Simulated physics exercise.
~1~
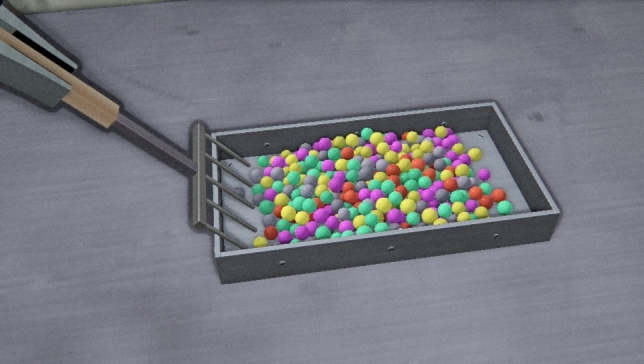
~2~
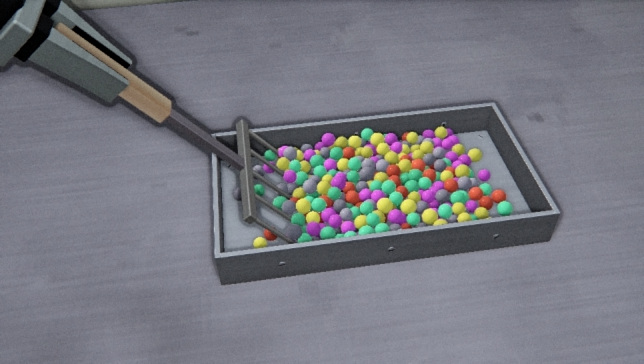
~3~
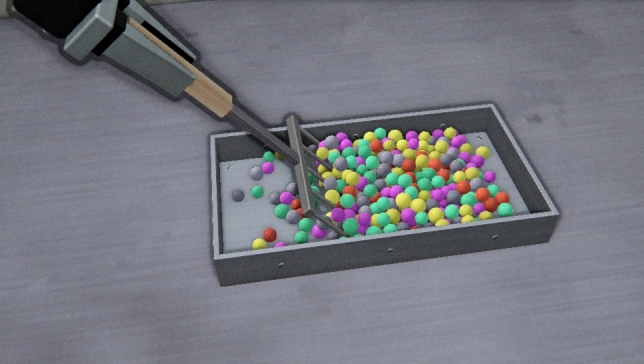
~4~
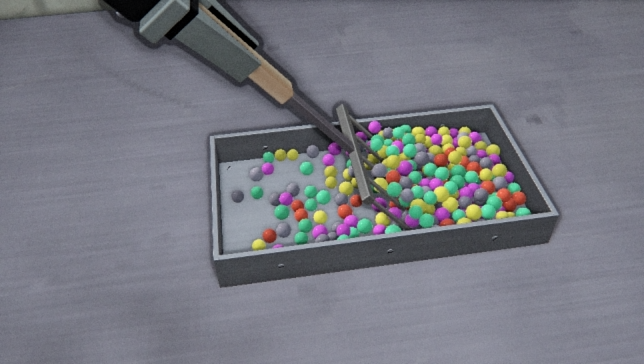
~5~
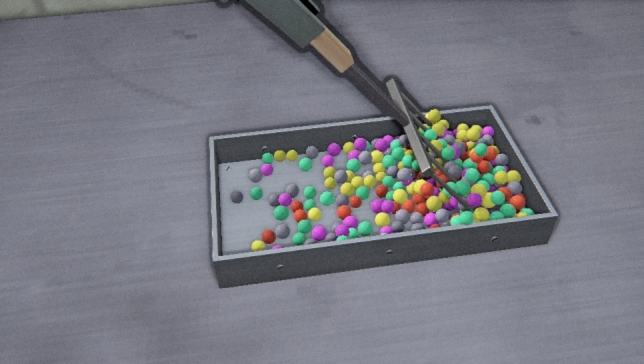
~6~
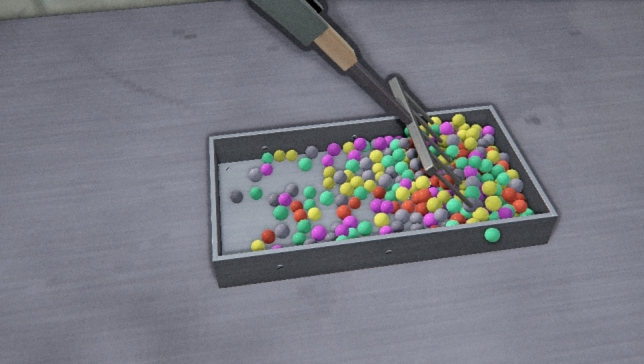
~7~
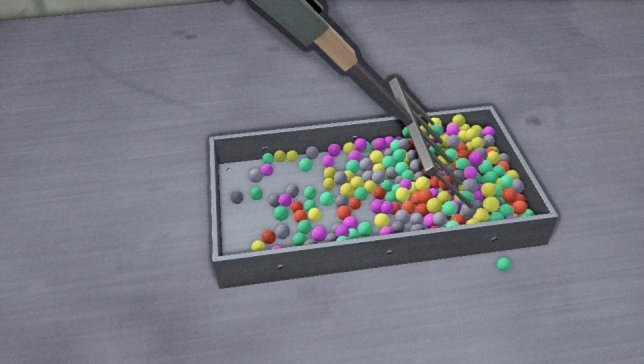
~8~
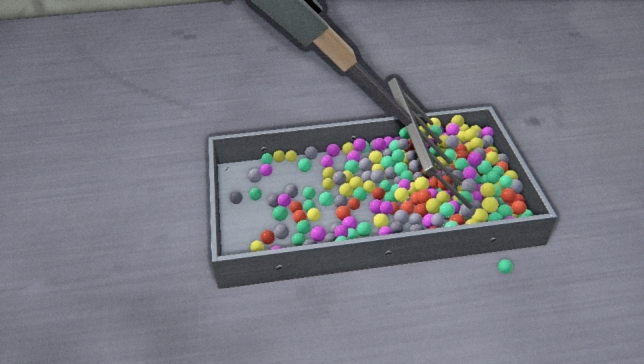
Small round sweets in pink, yellow, green, red and grey fill much of a shallow grey tin on a greyish tabletop, seen from above at an angle by a slightly swaying camera. A robot arm reaches in from the upper left, holding a fork with round teeth at the tin's left end. The fork sweeps right through the sweets, leaving a scattering behind and heaping the rest towards the far right end. It then stops, tilted in the heap. One green sweet drops over the near side and comes to rest on the table, while the others stay in the tin.
